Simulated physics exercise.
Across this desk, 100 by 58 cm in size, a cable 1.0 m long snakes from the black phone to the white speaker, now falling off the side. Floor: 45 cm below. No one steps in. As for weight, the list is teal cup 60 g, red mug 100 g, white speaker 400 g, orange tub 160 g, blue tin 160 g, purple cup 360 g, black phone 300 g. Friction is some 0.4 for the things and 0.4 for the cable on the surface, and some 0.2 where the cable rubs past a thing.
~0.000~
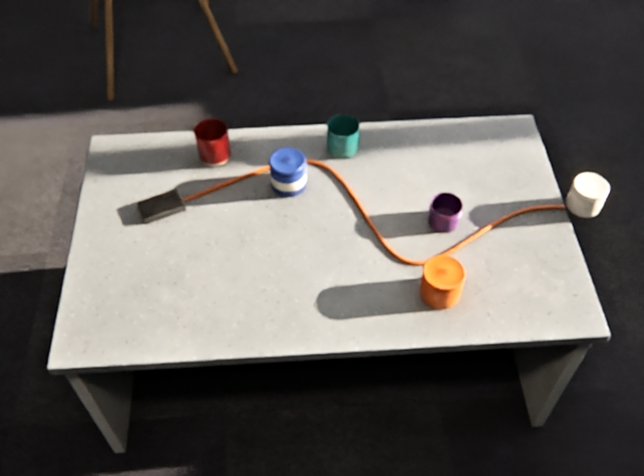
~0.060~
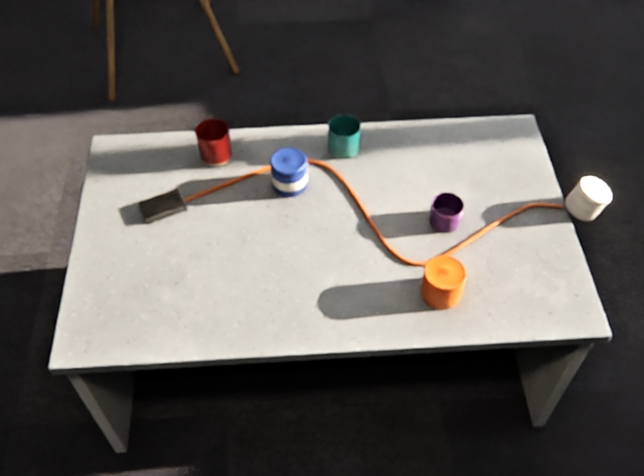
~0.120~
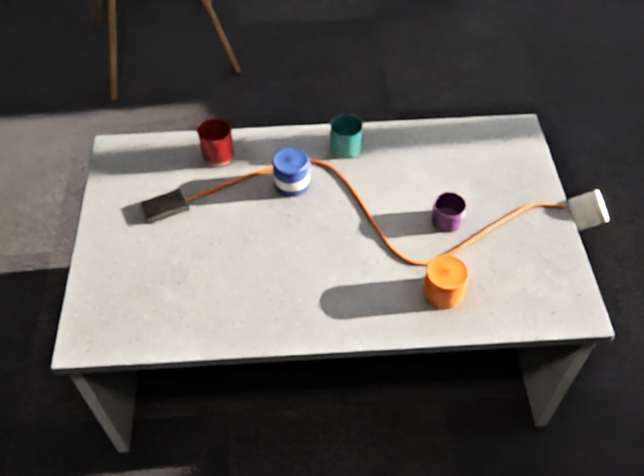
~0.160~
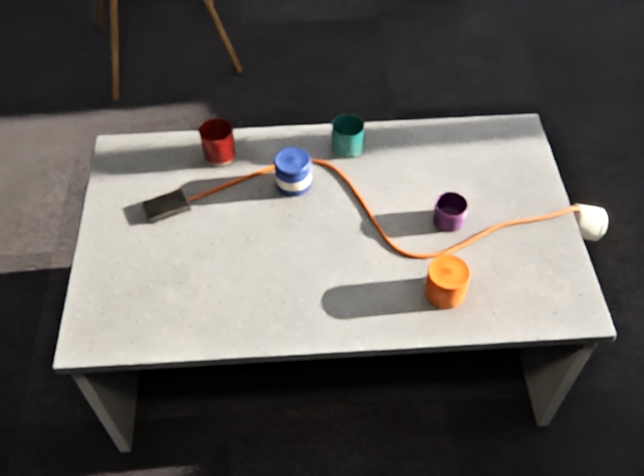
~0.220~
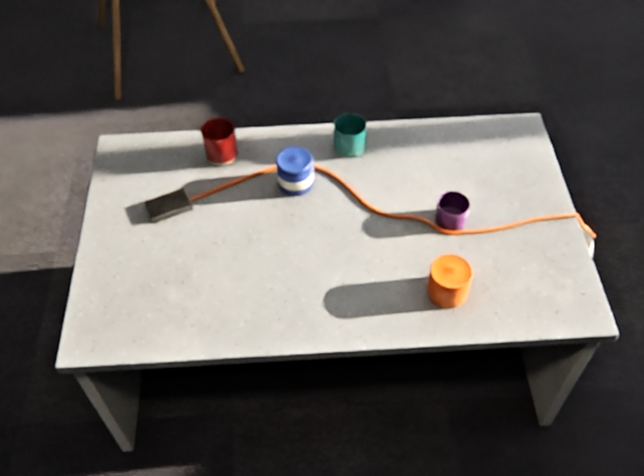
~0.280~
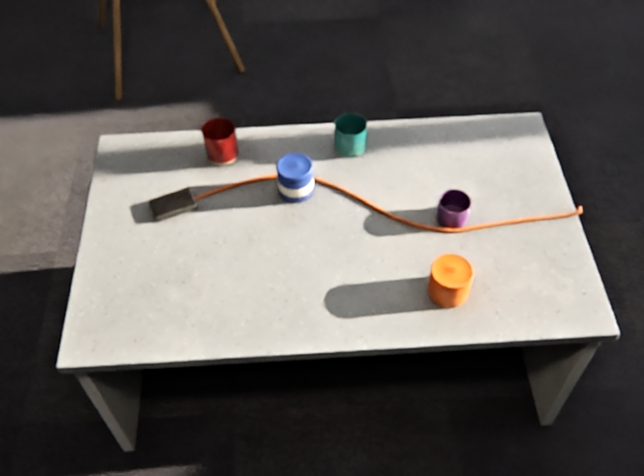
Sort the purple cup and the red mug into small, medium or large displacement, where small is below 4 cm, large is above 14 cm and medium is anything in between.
Purple cup: Small; red mug: Small.
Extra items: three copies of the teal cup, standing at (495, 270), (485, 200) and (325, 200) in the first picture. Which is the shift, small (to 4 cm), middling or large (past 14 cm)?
In that order: Small, small, middling.
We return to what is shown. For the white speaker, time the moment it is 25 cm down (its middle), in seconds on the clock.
The clock reads 0.34 s at that moment.
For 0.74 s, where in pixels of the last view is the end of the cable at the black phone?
Around (266, 207).
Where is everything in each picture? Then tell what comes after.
In the first frame, shows, purple cup (447, 204); red mug (211, 130); cable runs through (519, 212) (368, 220) (318, 163) (233, 181).
In the second frame, shows, white speaker (593, 189); cable runs through (518, 211) (370, 220) (234, 181).
In the third frame, shows, white speaker (588, 210); cable runs through (520, 210) (372, 220) (236, 181).
In the fourth frame, shows, white speaker (585, 223); cable runs through (538, 219) (373, 219) (238, 181).
In the fifth frame, shows, white speaker (576, 247); cable runs through (578, 218) (394, 216) (240, 180).
In the sixth frame, shows, purple cup (455, 201); red mug (218, 129); cable runs through (521, 221) (417, 225) (334, 186) (246, 182).
By 0.5 s, the cable's tail end at (240, 203); purple cup 2 cm off its start, blue tin 18 cm off its start, black phone 10 cm off its start.
By 0.7 s, the cable's tail end at (266, 207); purple cup 2 cm off its start, blue tin 18 cm off its start, black phone 15 cm off its start.
By 1.0 s, the cable's tail end at (266, 207); purple cup 2 cm off its start at (457, 195), blue tin 18 cm off its start at (291, 229), black phone 15 cm off its start at (243, 200).
By 1.2 s, the cable's tail end at (266, 207); purple cup 2 cm off its start, blue tin 18 cm off its start, black phone 15 cm off its start.
By 2.4 s, the cable's tail end at (266, 207); purple cup 2 cm off its start at (458, 195), red mug 0 cm off its start at (218, 129), blue tin 18 cm off its start at (291, 229), black phone 15 cm off its start at (243, 200).
